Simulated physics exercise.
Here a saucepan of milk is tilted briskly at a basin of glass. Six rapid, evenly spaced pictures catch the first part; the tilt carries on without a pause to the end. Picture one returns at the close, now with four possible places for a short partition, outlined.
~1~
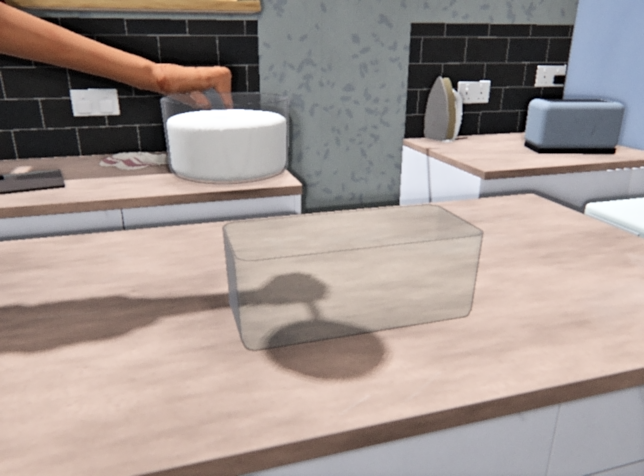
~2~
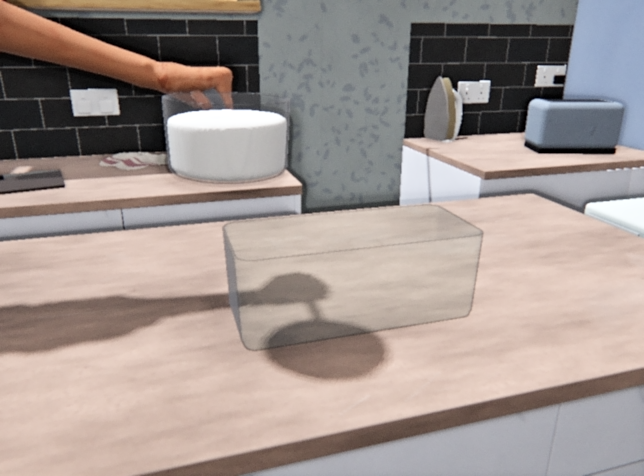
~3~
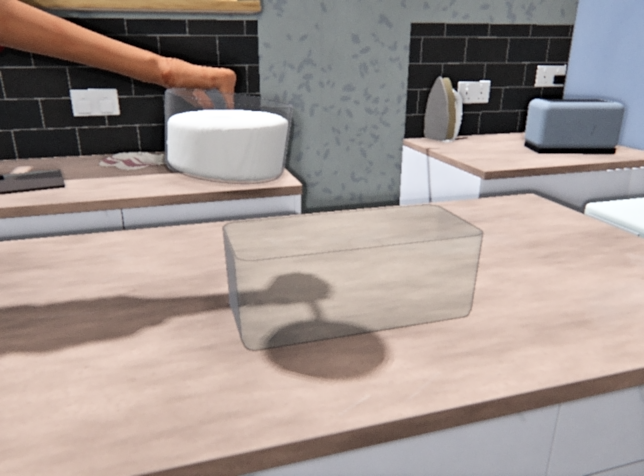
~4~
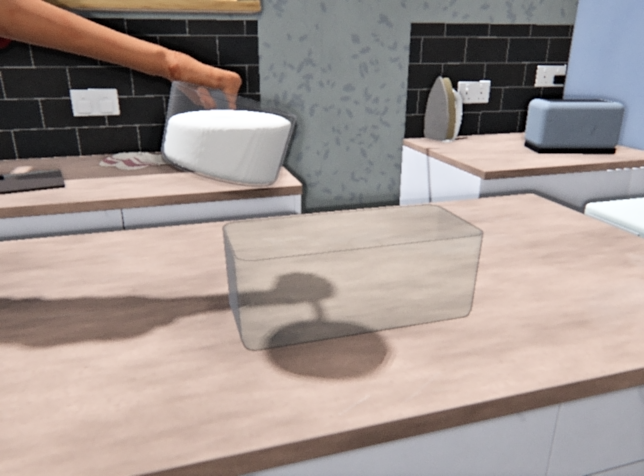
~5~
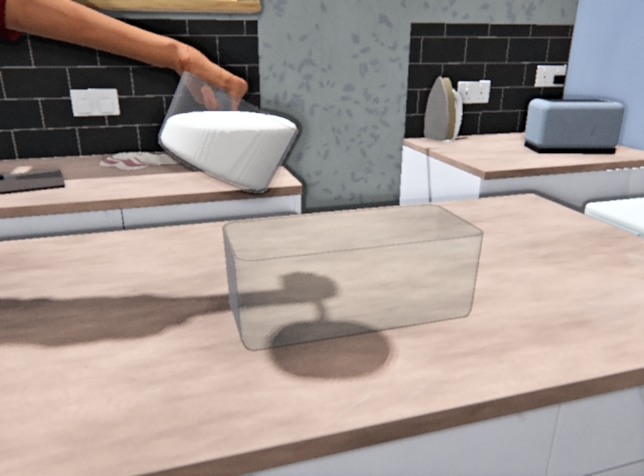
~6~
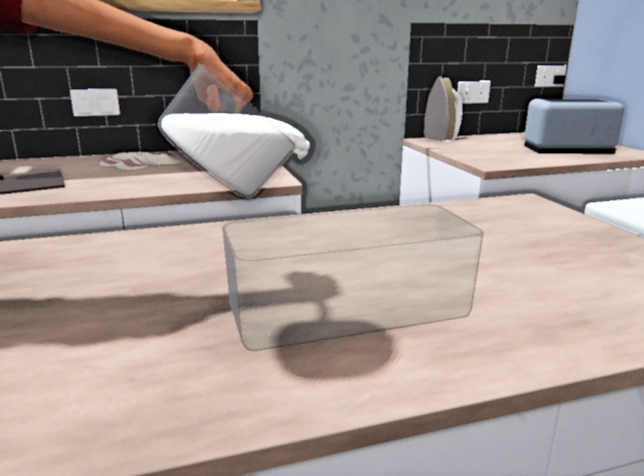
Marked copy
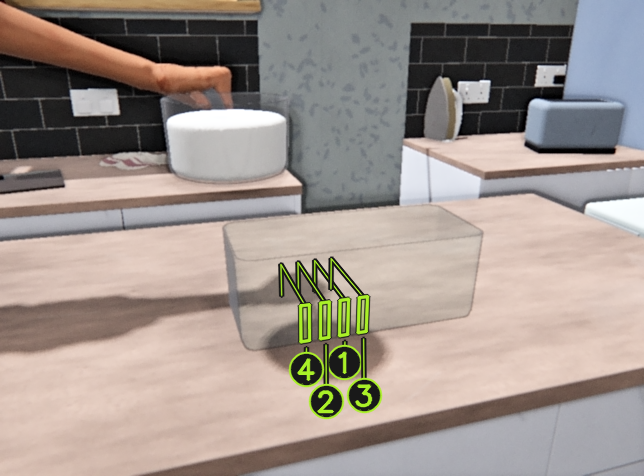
In a kitchen, a hand tilts a clear pan rightward until milk passes its lip.
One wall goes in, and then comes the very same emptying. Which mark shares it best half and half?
It is 1.
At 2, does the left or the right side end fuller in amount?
More ends on the right.
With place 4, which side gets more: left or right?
The right one.
On the marked copy, 1 at (344, 341); 2 at (325, 344); 3 at (363, 338); 4 at (306, 347).
With 1, about 49 % ends left of the wall and 51 % right of it.
With 2, about 29 % ends left of the wall and 70 % right of it.
With 3, about 79 % ends left of the wall and 20 % right of it.
With 4, about 9 % ends left of the wall and 90 % right of it.
